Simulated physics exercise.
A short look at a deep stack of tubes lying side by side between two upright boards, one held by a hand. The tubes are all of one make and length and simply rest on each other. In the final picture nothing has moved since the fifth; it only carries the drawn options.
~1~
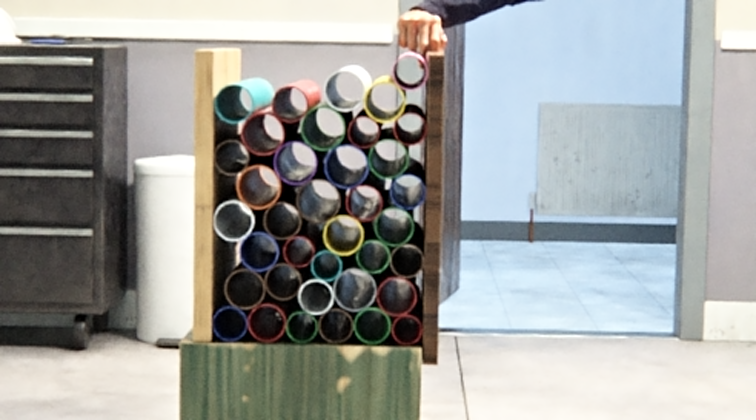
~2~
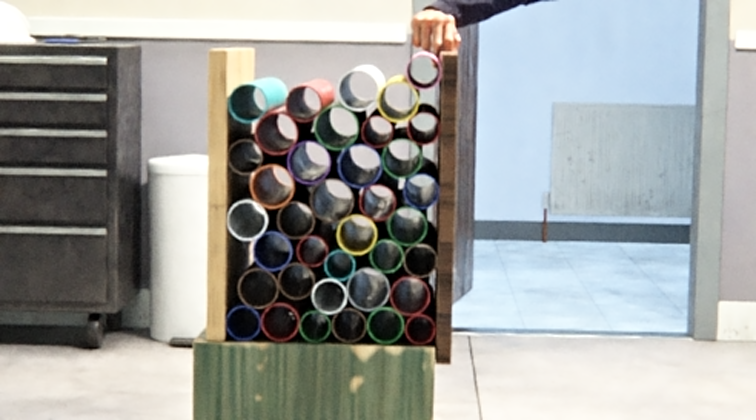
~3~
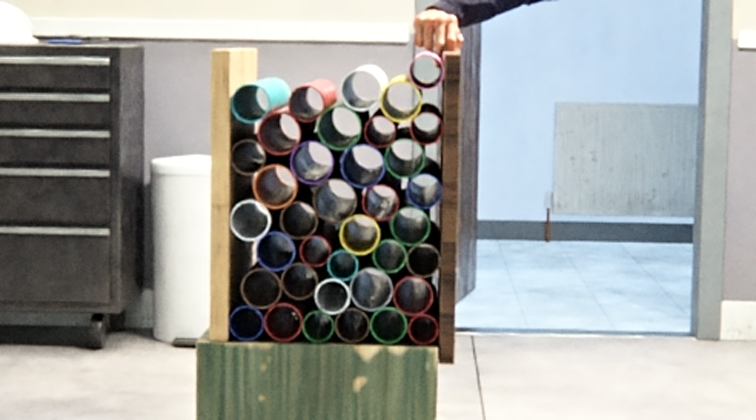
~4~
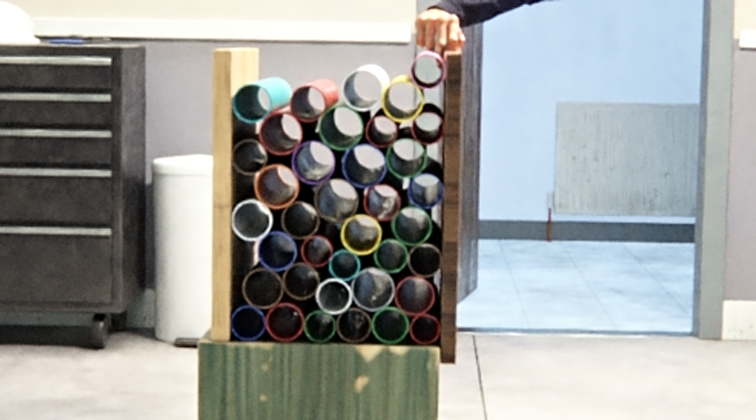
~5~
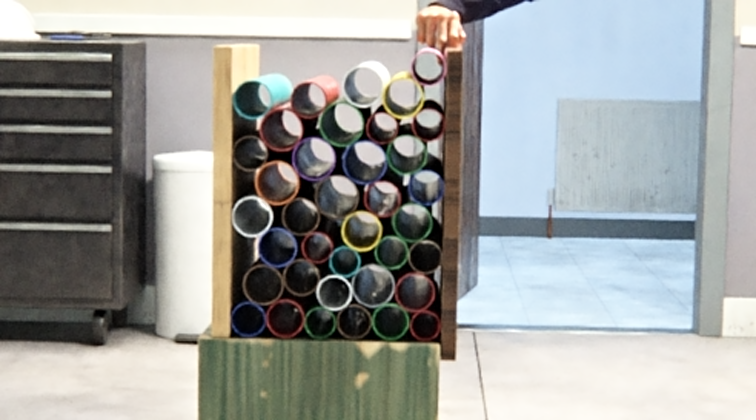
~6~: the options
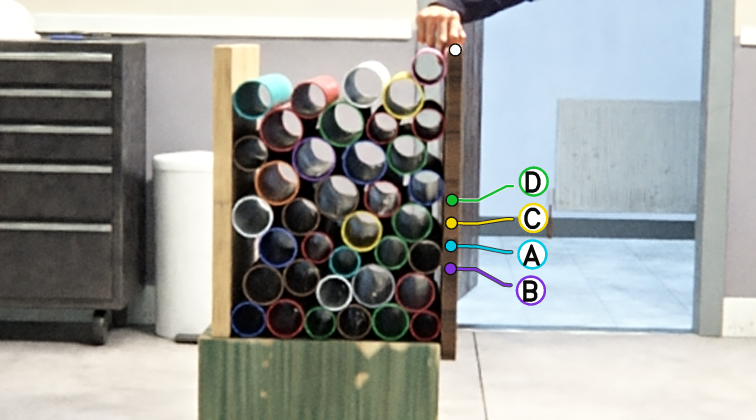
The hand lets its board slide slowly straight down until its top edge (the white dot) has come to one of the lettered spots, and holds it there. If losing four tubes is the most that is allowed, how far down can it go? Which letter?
Down to D.
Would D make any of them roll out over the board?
Yes, at D.
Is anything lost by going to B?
Yes.
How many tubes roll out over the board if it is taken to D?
With D, three.
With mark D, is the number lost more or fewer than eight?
It loses fewer than eight.
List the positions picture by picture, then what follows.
A white tube (345, 90); side board (432, 196), in the first picture.
A red tube (420, 329), in the second picture.
A brown tube (299, 281); a blue tube (276, 251), in the third picture.
A brown tube (337, 200); a blue tube (426, 191), in the fourth picture.
A red tube (429, 125); a white tube (363, 86); side board (450, 192), in the fifth picture.
On the marked copy, A at (451, 246); B at (451, 269); C at (452, 223); D at (452, 200); the white dot at (456, 50).
With D. Early on, top of the board (446, 115).
Further on, top of the board (444, 189).
At the end, top of the board (444, 200), three out over the board.
As for the rest, A more than four out over the board; B more than four out over the board; C more than four out over the board.
